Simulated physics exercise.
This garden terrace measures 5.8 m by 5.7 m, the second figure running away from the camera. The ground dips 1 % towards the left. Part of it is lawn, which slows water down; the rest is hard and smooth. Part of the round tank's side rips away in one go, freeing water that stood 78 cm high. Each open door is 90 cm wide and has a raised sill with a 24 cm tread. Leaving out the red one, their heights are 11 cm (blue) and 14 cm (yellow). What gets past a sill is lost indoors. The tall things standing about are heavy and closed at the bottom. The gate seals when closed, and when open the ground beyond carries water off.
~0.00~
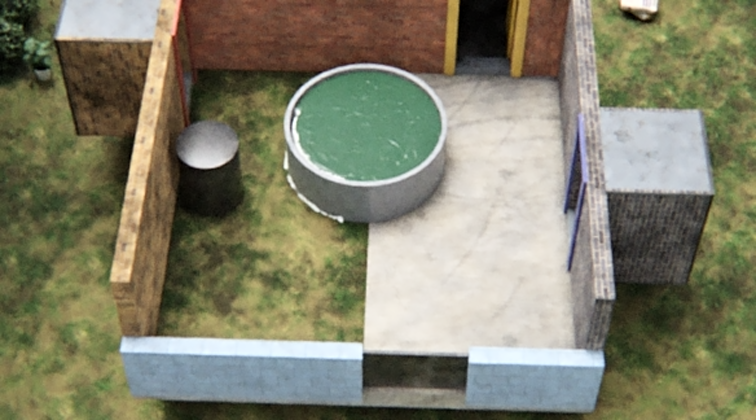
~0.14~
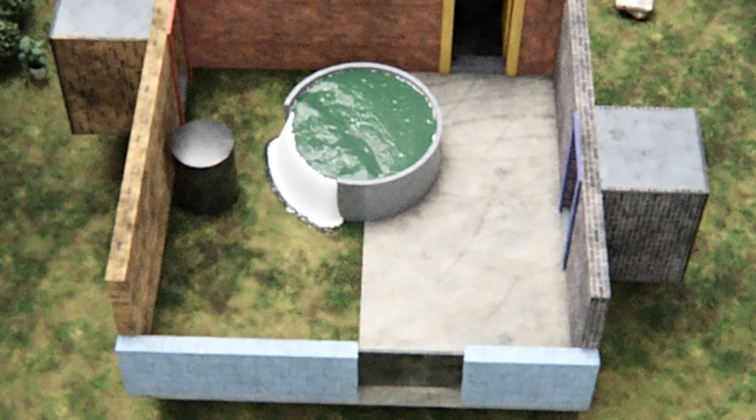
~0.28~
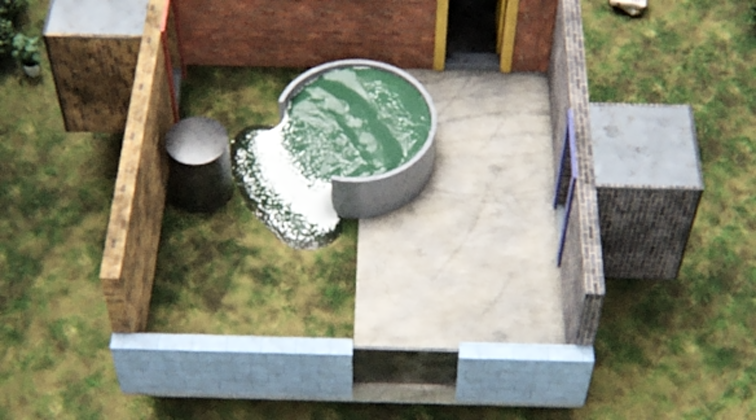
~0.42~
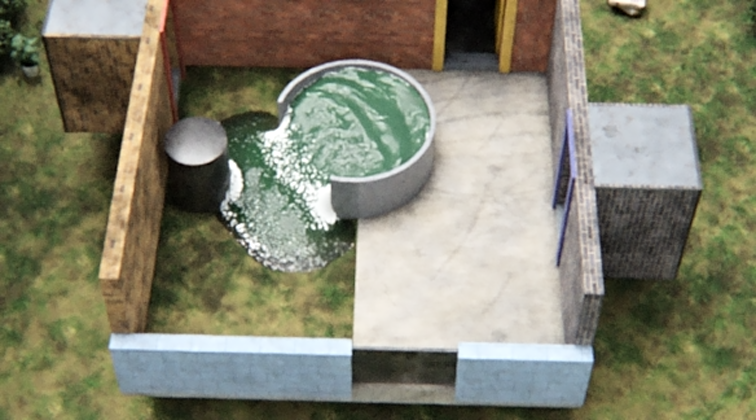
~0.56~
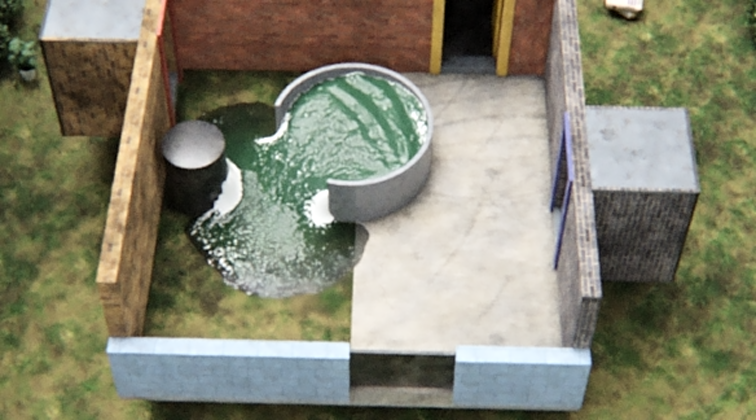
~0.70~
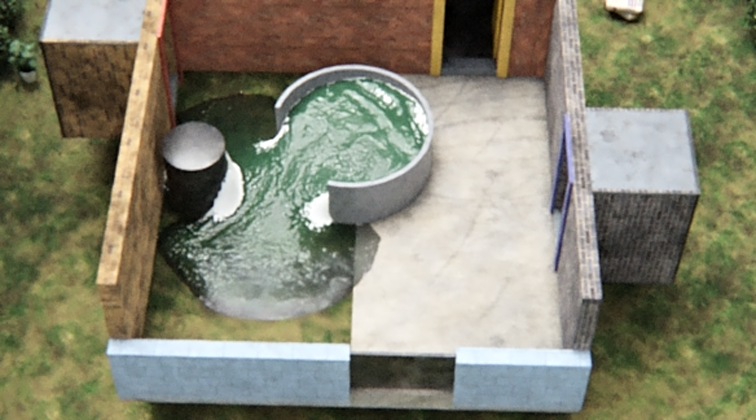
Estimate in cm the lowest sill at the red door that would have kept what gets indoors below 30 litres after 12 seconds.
About 18 cm.
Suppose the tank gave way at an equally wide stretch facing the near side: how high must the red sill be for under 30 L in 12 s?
About 10.5 cm.
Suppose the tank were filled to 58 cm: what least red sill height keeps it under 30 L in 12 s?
Then roughly 12.0 cm.
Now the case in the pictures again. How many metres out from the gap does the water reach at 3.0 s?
Some 3.8 m out.
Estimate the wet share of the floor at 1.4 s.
Near 40 per cent is wet.
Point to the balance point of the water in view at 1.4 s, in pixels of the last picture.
At about (291, 189).
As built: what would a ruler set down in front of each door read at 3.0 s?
In cm: Blue 0, yellow 0, red 24.
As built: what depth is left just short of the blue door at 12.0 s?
About 10.0 cm.
After 1.4 s water covers 40 % of the floor, deepest (52 cm) near (237, 190); 20 cm at the red door, 0 litres in over its 26 cm sill.
After 3.0 s water covers 50 % of the floor, deepest (34 cm) near (138, 374); 24 cm at the red door, 1 litre in over its 26 cm sill.
After 12.0 s water covers 100 % of the floor, deepest (16 cm) near (178, 180); 14 cm at the red door, 2 litres in over its 26 cm sill.
At the red door as built, the water arrived by 0.9 s and peaked near 25 cm at 2.4 s.
With a sill of 16 cm, 44 litres would have come in within the 12 s; with 21.5 cm, 11 litres. So under 30 litres takes about 18 cm.
